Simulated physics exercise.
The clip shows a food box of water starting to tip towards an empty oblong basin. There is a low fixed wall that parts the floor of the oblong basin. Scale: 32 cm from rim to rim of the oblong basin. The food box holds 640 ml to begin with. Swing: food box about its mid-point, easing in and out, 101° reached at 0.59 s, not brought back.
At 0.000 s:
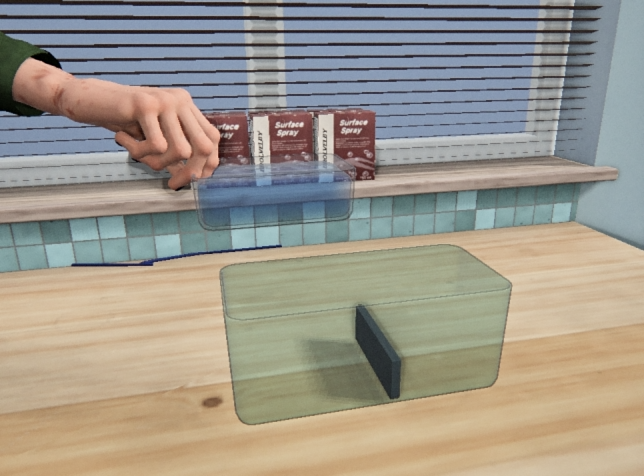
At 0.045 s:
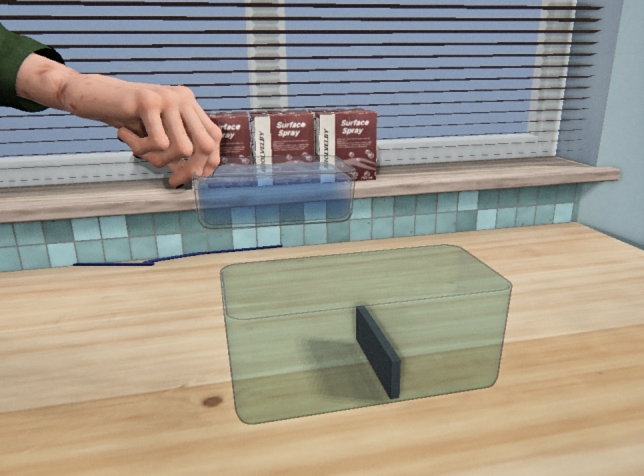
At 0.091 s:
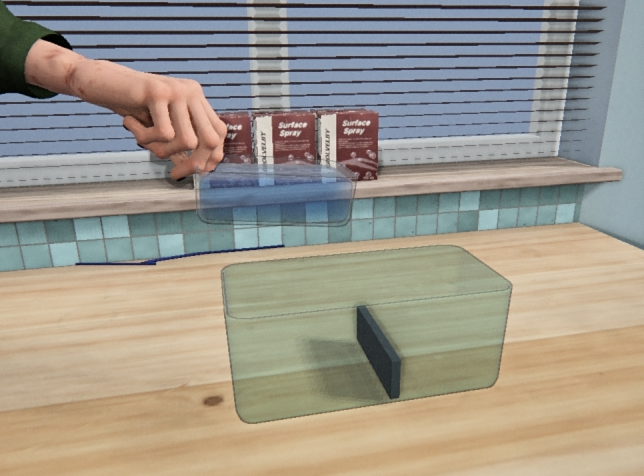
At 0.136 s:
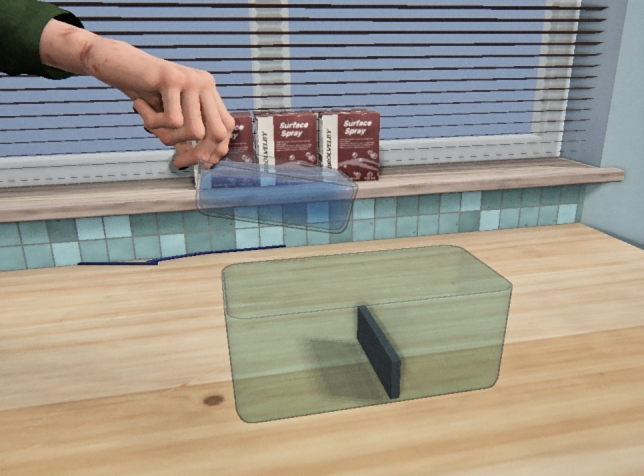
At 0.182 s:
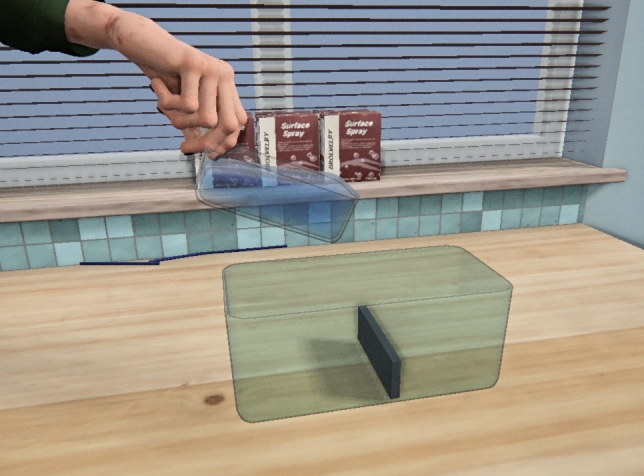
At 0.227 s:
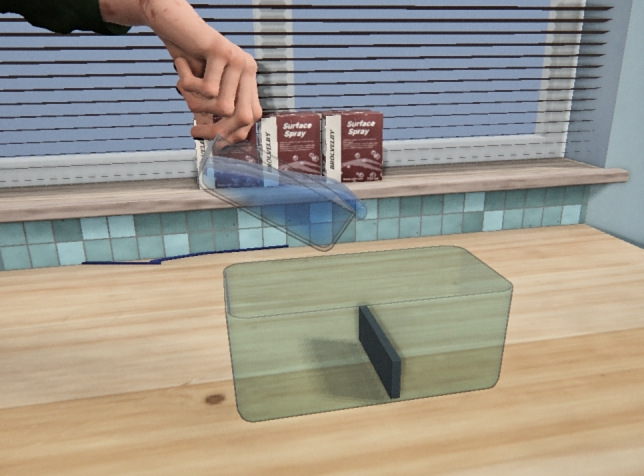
A hand in a dark green sleeve reaches in from the upper left over a pale wooden counter, seen from slightly above, facing a window with dark blinds. It holds a clear, bluish food box of water before maroon surface spray boxes on the sill, behind an empty greenish oblong basin with a dark dividing wall. The hand shifts right, tilting the box progressively down to the right.
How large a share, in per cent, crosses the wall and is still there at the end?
A share of about 58 per cent.
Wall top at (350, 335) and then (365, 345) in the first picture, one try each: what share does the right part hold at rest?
Roughly 80 per cent, then 65 per cent.
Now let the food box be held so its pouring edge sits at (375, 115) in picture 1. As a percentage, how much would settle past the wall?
70 %.
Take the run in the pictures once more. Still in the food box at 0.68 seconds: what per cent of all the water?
Remaining share: Approx. 1 %.
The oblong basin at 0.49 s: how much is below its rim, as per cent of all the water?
At that time the basin holds about 70 per cent of the liquid.
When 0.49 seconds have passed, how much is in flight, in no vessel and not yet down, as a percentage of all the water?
It comes to roughly 24 per cent.
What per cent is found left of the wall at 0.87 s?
Roughly 38 per cent.
By 0.49 s the tilt is 93° and 7 per cent is still to pour, 20 is left of the wall and 49 right of it.
By 0.68 s the tilt is 101° and 1 per cent is still to pour, 30 is left of the wall and 60 right of it.
By 0.87 s the tilt is 101° and 0 per cent is still to pour, 38 is left of the wall and 58 right of it.
By 1.09 s the tilt is 101° and 0 per cent is still to pour, 39 is left of the wall and 58 right of it.
At rest 39 per cent lies left of the wall, 58 right of it and 3 outside.
